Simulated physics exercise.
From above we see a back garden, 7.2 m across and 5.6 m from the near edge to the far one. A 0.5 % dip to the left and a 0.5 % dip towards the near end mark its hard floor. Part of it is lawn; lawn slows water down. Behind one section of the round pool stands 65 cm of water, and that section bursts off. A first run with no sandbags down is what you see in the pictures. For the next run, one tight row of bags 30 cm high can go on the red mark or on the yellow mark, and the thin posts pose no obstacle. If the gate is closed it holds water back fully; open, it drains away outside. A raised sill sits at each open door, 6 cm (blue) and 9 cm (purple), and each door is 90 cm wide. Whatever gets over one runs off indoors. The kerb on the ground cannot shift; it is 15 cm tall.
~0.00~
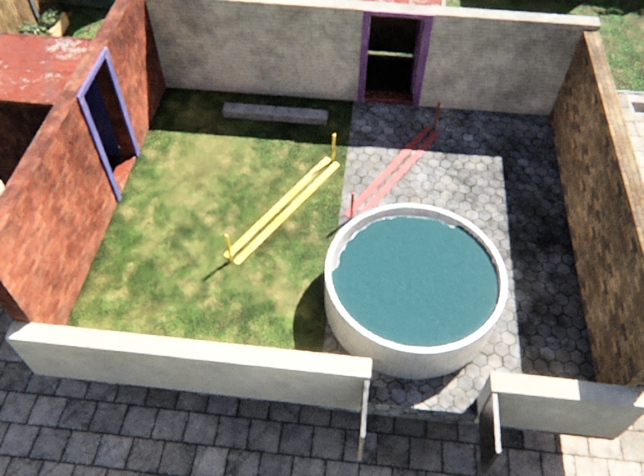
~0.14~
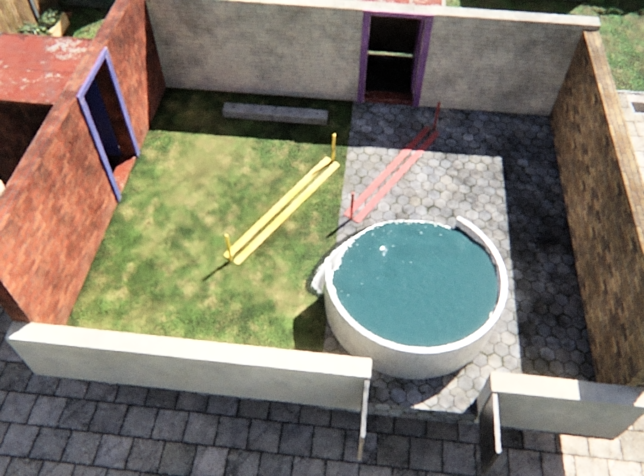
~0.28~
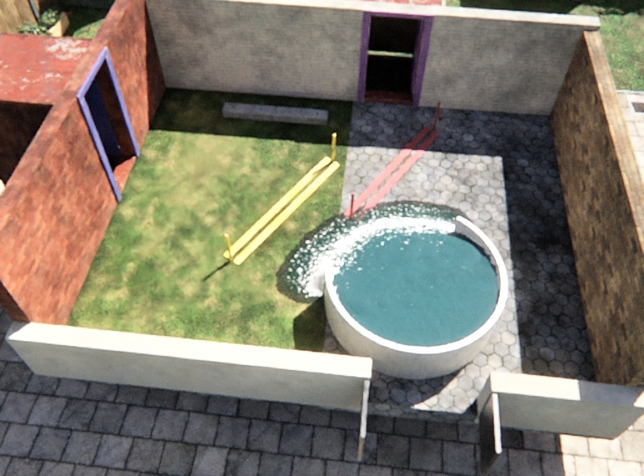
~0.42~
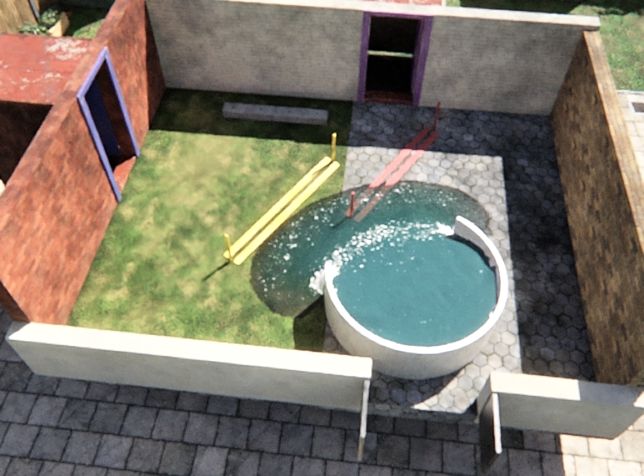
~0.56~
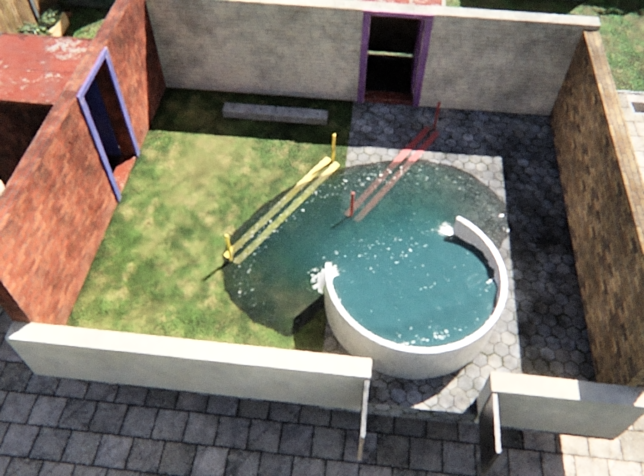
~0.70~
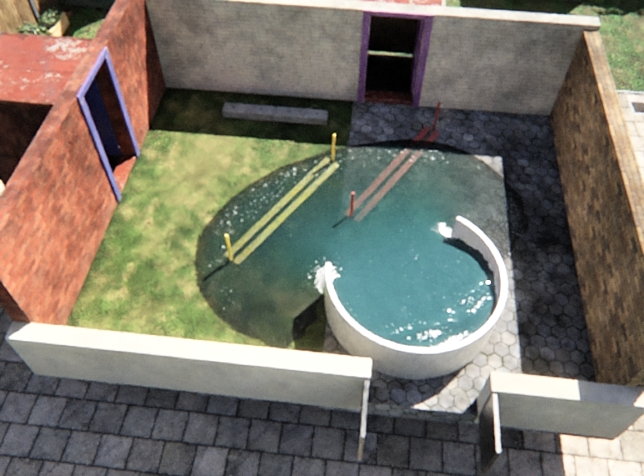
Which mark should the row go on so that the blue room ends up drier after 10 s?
On the yellow mark.
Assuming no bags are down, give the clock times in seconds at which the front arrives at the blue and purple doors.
So it gets to blue at 2.4 s and to purple at 1.0 s.
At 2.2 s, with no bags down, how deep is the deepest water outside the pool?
I'd say some 30 centimetres at most.
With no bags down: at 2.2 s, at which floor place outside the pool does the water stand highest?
Near (356, 101).
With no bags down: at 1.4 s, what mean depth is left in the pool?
Mean depth comes to around 31 centimetres.
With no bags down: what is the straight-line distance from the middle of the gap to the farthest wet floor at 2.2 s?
Call it close to 4.4 m.
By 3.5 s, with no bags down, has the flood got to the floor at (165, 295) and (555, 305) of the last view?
First spot soaked, second spot bone dry.
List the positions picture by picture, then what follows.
Still water, 65 cm deep, in the round pool at (415, 275), in the first picture.
The front is at (313, 289), 1.2 m from the gap on the round pool's far side; 0.5 m2 of floor is under water; 65 cm left at the back of the round pool, in the second picture.
The front is at (284, 286), 1.5 m from the gap on the round pool's far side; 2.0 m2 of floor is under water; 65 cm left at the back of the round pool, in the third picture.
Water pours out on the round pool's far side and has run 1.9 m, to a hidden place; typically 8 cm deep outside, 65 cm at the round pool's back, in the fourth picture.
The front is at (231, 281), 2.2 m from the gap on the round pool's far side; 7.0 m2 of floor is under water; 63 cm left at the back of the round pool, in the fifth picture.
The front is at (202, 264), 2.6 m from the gap on the round pool's far side; 10.2 m2 of floor is under water; 53 cm left at the back of the round pool, in the sixth picture.
After 1.4 s water covers 50 % of the floor and is deepest (22 cm) near (363, 240) in the run without bags; in at the blue door, 0 L with no bags, 0 L with the row on red, 0 L on yellow.
After 2.2 s water covers 65 % of the floor and is deepest (30 cm) near (356, 101) in the run without bags; in at the blue door, 0 L with no bags, 0 L with the row on red, 0 L on yellow.
After 3.5 s water covers 75 % of the floor and is deepest (22 cm) near (186, 89) in the run without bags; in at the blue door, 10 L with no bags, 27 L with the row on red, 0 L on yellow.
After 6.0 s water covers 90 % of the floor and is deepest (12 cm) near (165, 93) in the run without bags; in at the blue door, 62 L with no bags, 56 L with the row on red, 0 L on yellow.
After 10.0 s water covers 95 % of the floor and is deepest (13 cm) near (336, 381) in the run without bags; in at the blue door, 84 L with no bags, 65 L with the row on red, 1 L on yellow.
